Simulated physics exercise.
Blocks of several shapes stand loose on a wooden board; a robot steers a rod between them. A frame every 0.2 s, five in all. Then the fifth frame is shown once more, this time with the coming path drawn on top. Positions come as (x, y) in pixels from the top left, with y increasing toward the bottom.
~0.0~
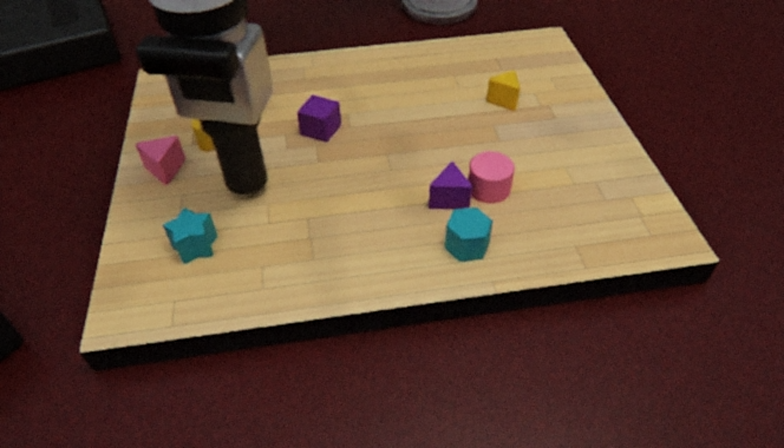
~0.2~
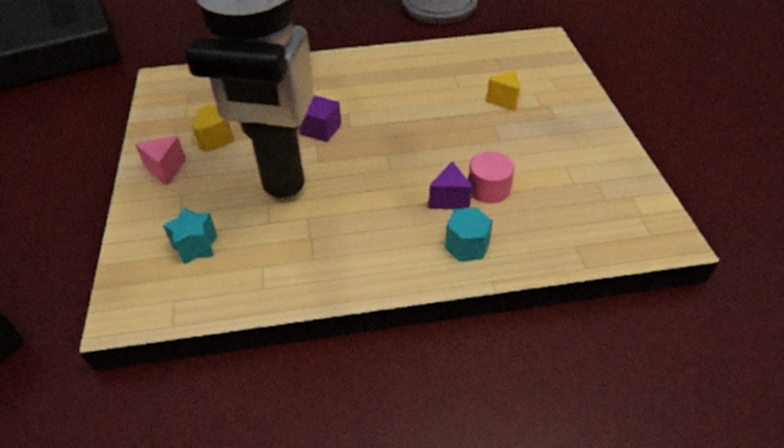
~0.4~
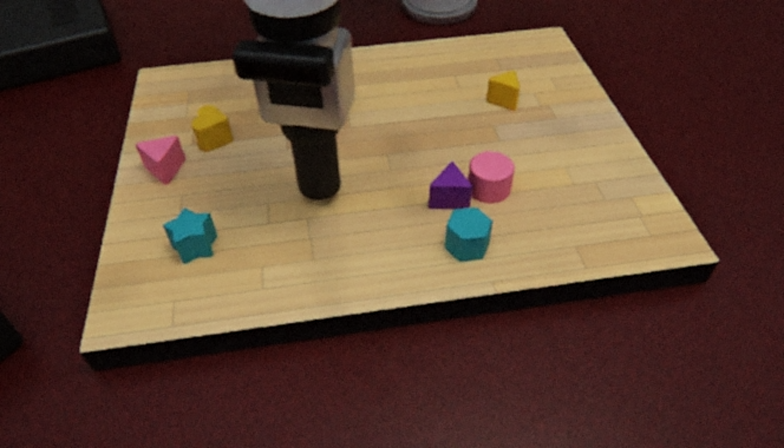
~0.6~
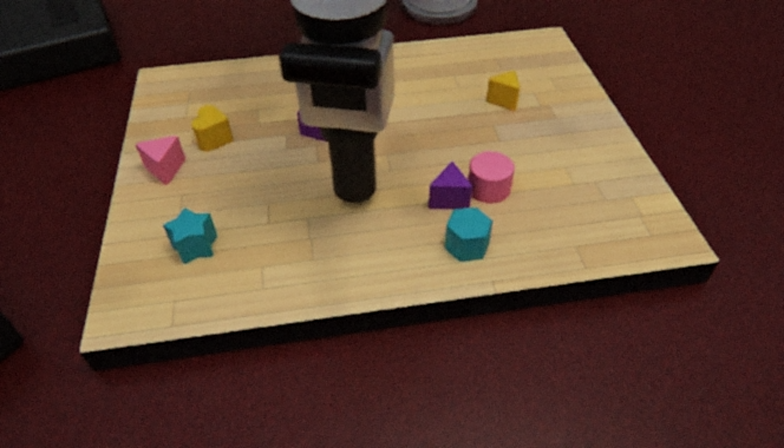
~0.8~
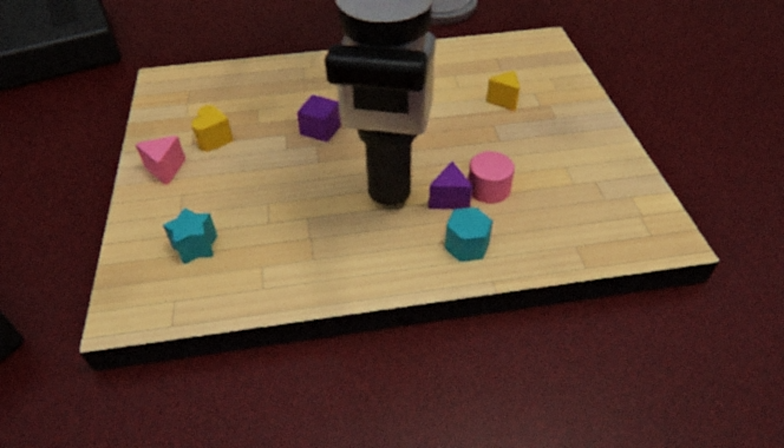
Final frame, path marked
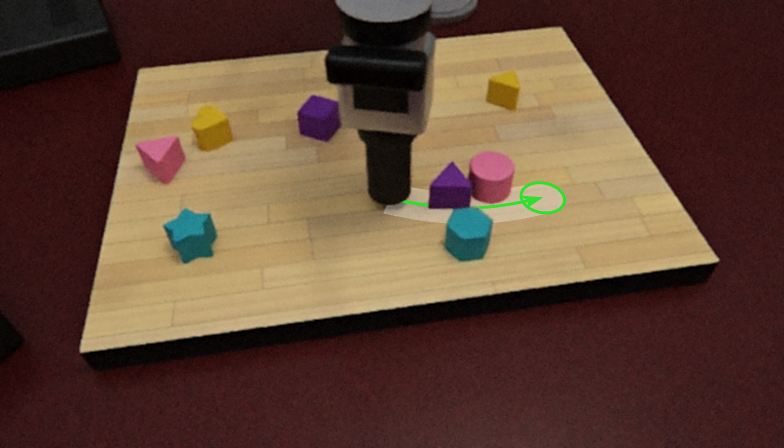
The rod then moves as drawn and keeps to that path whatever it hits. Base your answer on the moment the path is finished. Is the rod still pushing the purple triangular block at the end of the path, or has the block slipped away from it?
Ahead to the end.
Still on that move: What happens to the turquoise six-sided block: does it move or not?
That block is going to be left alone.
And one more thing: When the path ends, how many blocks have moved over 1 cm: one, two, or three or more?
That push would leave two blocks displaced by more than about 1 cm.
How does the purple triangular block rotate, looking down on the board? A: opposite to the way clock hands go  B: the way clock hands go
Letter A.
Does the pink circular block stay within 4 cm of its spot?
No, it doesn't check out.
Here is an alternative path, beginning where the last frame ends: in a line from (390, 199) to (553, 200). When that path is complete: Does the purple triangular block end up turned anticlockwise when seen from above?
In short: No.
Path on the board, from (390, 199) through (441, 207) and (493, 206) to (543, 198).
The first path, step by step. One third of the way, rod at (443, 199); purple triangular block at (480, 181), turned 30° anticlockwise; pink circular block at (502, 162).
Two thirds of the way, rod at (495, 198); purple triangular block at (534, 182), turned 50° anticlockwise; pink circular block at (523, 156).
At the end, rod at (545, 189); purple triangular block at (584, 177), turned 20° anticlockwise; turquoise six-sided block in place; pink circular block at (541, 145).
